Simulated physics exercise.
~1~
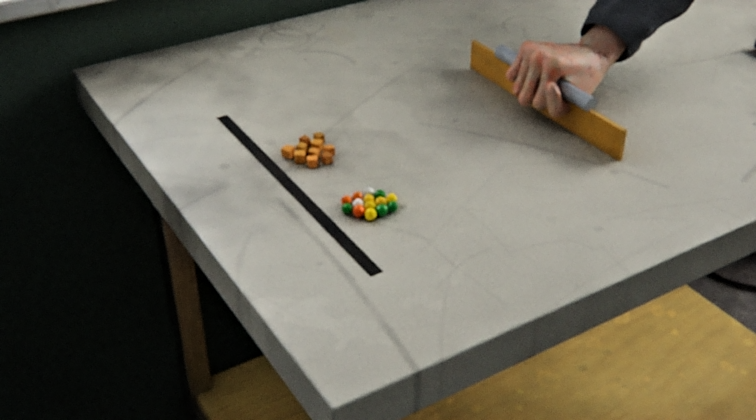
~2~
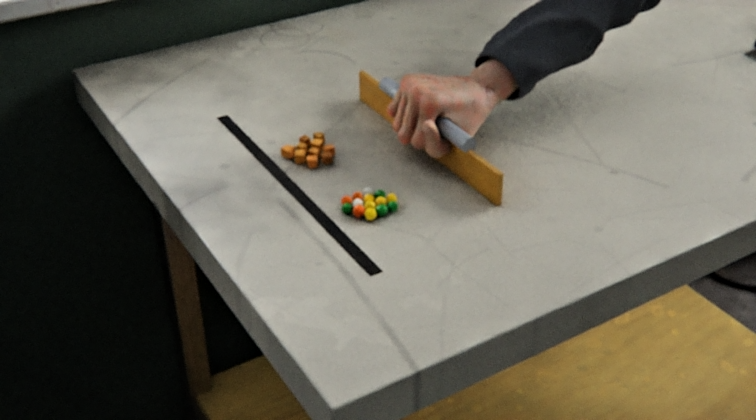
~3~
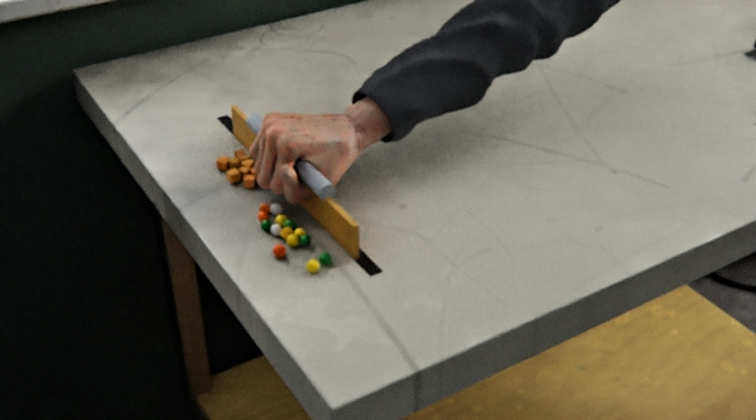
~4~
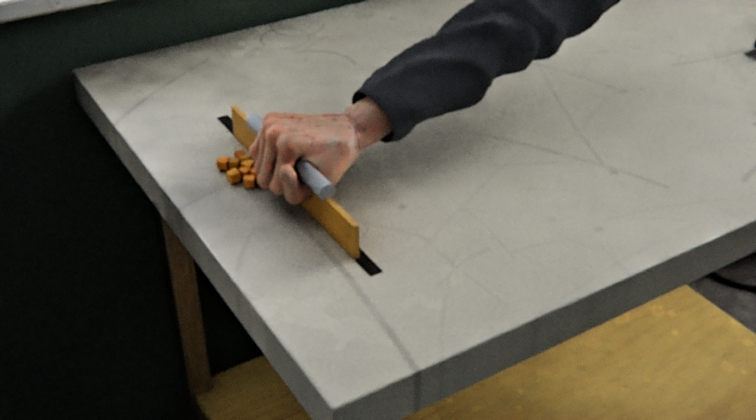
A pale grey stone-like tabletop stands against a dark wall, seen from above at an angle, with a yellow wooden surface below. A black tape strip lies near its left edge, with a farther cluster of orange-brown cubes and a nearer cluster of multicoloured balls to its right. A dark-sleeved hand sweeps an upright yellow-orange scraper leftward, pushing both clusters across the tape. The scraper stops at the tape, and the balls spread out ahead of it. Finally, all the balls have gone over the edge, while the cubes remain on the table beside the still scraper.
